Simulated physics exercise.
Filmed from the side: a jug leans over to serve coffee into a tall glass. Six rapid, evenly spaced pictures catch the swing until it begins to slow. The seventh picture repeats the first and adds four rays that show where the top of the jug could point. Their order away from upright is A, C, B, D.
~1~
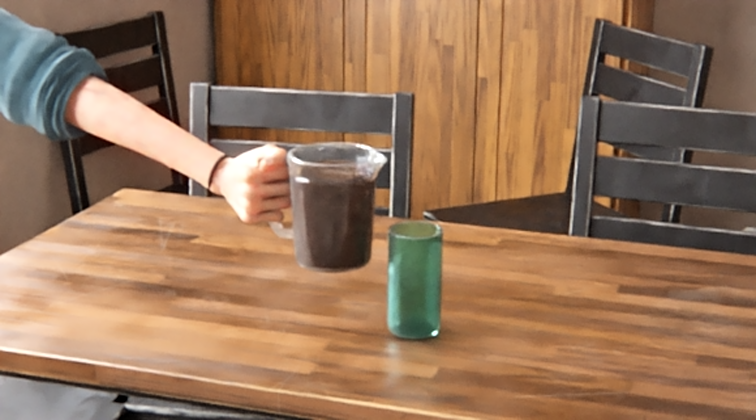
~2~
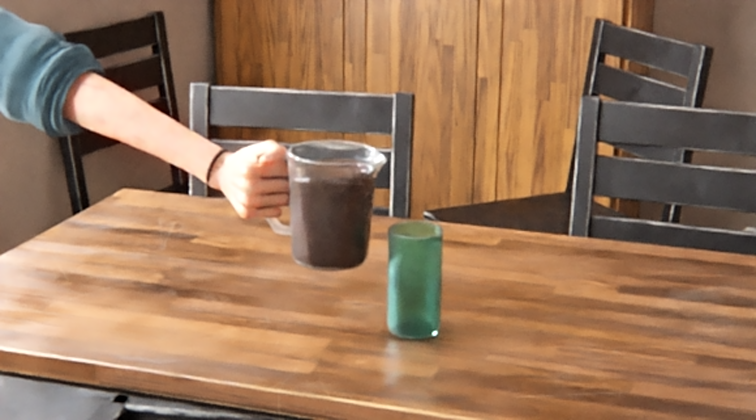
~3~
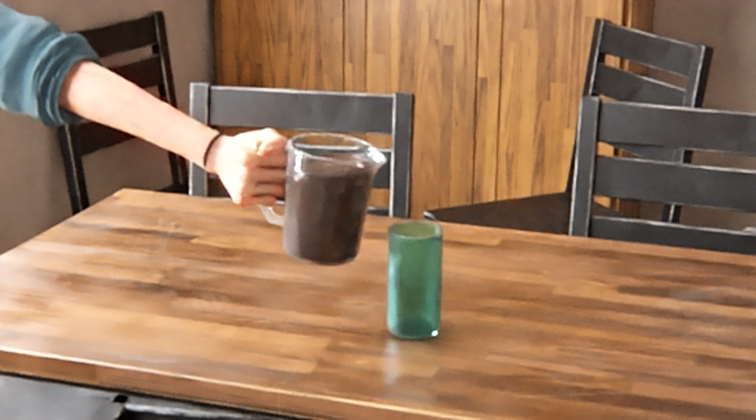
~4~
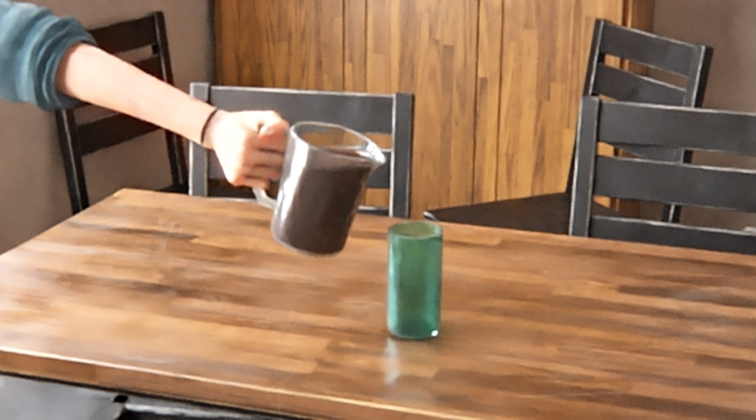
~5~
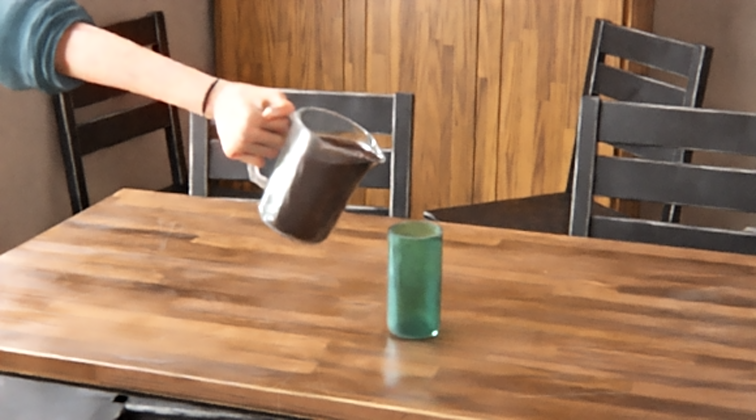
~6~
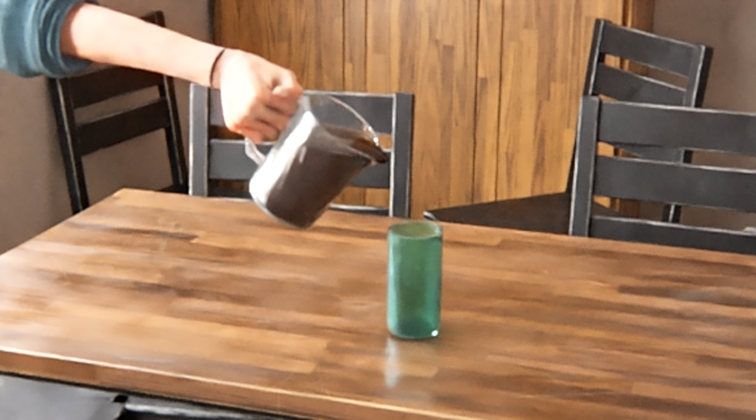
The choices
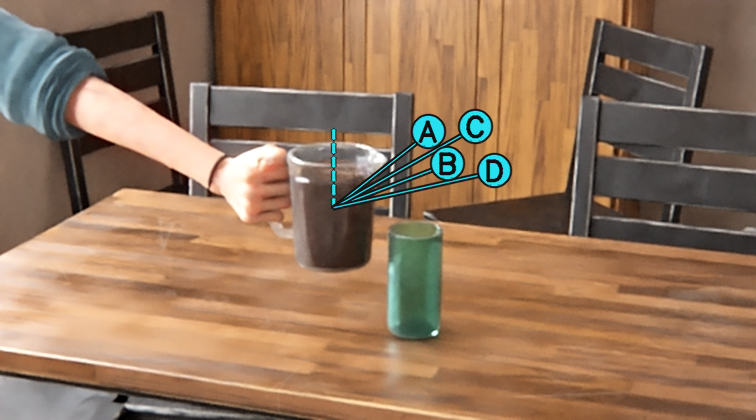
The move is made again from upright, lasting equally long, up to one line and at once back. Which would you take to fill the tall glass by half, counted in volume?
A beats the others.
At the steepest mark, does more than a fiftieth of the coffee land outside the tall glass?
Yes.
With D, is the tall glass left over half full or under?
Over half.
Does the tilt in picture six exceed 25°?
Yes.
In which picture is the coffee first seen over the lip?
In picture 6.
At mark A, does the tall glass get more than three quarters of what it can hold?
No, less.
On the marked copy, A at (415, 143); B at (432, 170); C at (461, 135); D at (478, 175).
With A, the tall glass ends with about 47 % of what it can hold.
With B, the tall glass ends with about 75 % of what it can hold; 9 % of the coffee is spilt.
With C, the tall glass ends with about 66 % of what it can hold.
With D, the tall glass ends with about 75 % of what it can hold; 23 % of the coffee is spilt.
